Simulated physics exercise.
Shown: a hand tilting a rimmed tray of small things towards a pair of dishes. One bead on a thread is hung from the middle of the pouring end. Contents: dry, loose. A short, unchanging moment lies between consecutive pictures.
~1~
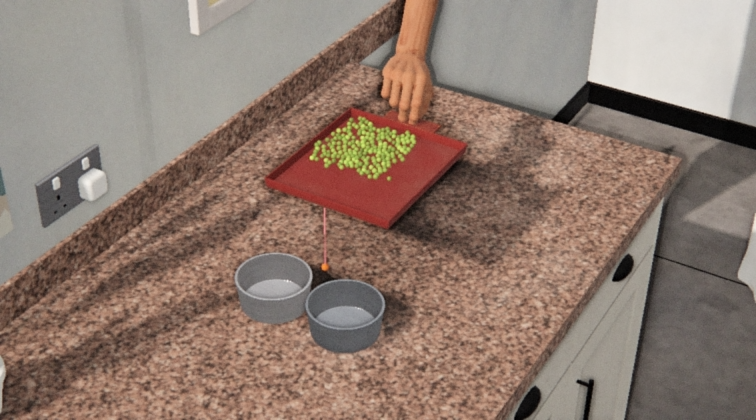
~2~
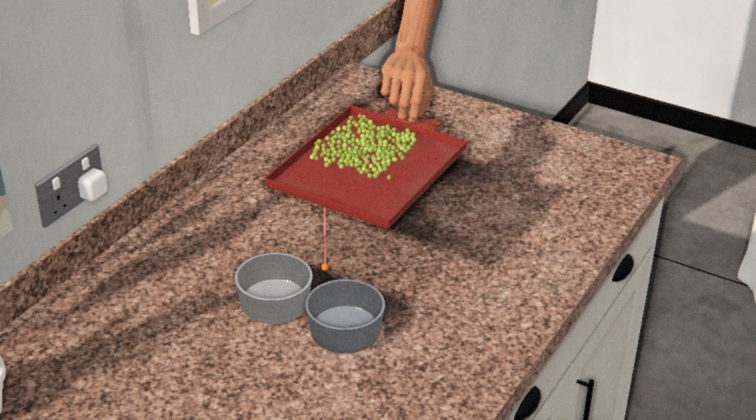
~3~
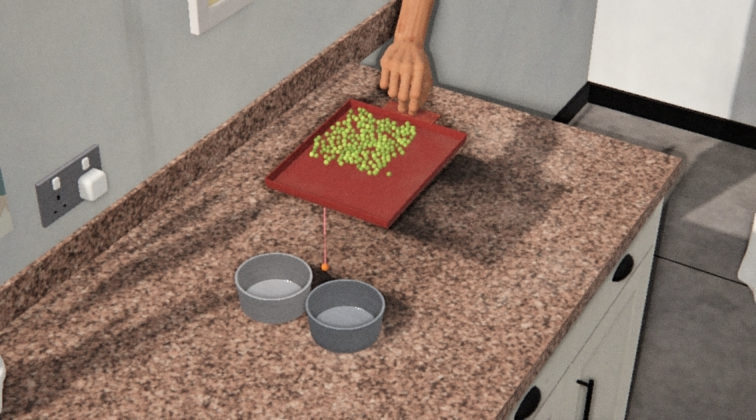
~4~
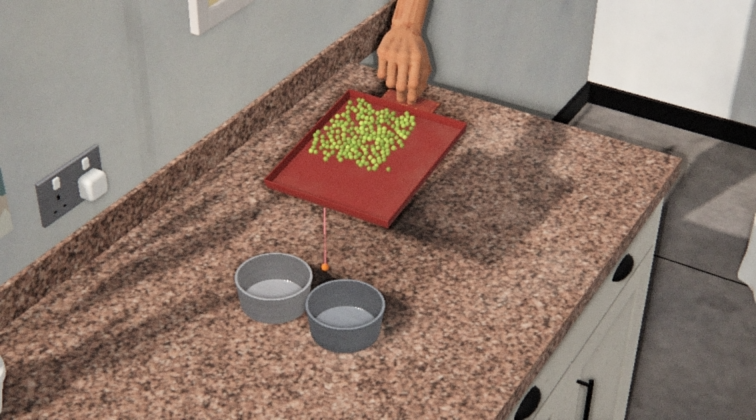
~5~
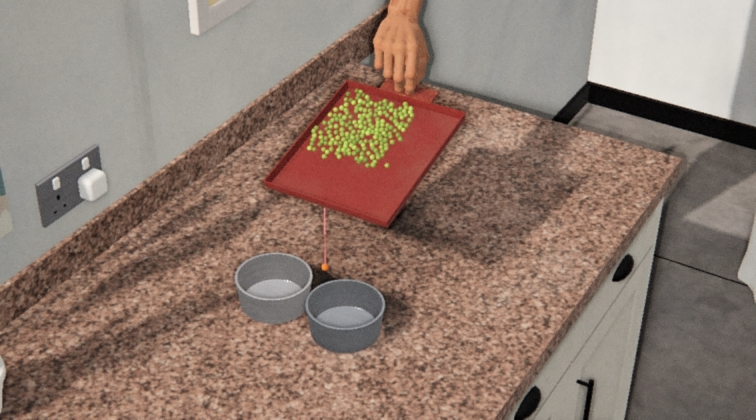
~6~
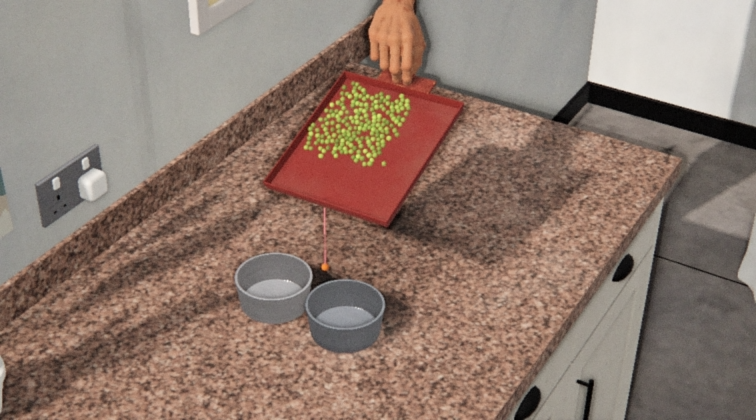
A wooden-looking hand slowly raised the back of a red tray of green peas, tilting it more steeply toward two gray dishes on a speckled counter, while an orange bead hung from its front edge.
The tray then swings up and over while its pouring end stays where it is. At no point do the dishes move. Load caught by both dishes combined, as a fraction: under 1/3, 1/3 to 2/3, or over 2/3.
The two dishes will gather upwards of two thirds of the load.
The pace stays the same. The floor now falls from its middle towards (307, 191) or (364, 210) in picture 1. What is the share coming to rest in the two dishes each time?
I'd say roughly 60 percent with the first slope, 50 percent with the other.
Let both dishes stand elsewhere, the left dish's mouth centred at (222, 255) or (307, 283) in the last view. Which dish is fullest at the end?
Outcome A - the right-side one; outcome B - the left-side one.
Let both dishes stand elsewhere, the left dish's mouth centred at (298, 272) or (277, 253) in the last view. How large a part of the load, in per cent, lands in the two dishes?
60, then 40 %.
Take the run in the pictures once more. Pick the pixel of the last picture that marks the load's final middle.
Once it all stops, the middle lies near (274, 303).
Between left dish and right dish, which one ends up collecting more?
More ends up in the one on the left.
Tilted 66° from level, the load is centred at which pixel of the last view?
Its middle sits at about pixel (292, 194).
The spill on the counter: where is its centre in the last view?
It centres at roughly (254, 362).
Soon, tray tipped steeply; about two thirds on the tray; a stray few in the right dish; about a quarter in the left dish; a small part outside both; a small part in the air.
A while on, tray tipped past a quarter turn; about a quarter on the tray; a small part in the right dish; about a third in the left dish; a small part outside both; about a third in the air.
Towards the end, tray tipped past a quarter turn; a small part in the right dish; most in the left dish; a small part outside both.
Finally, tray tipped past a quarter turn; a small part in the right dish; most in the left dish; a small part outside both.
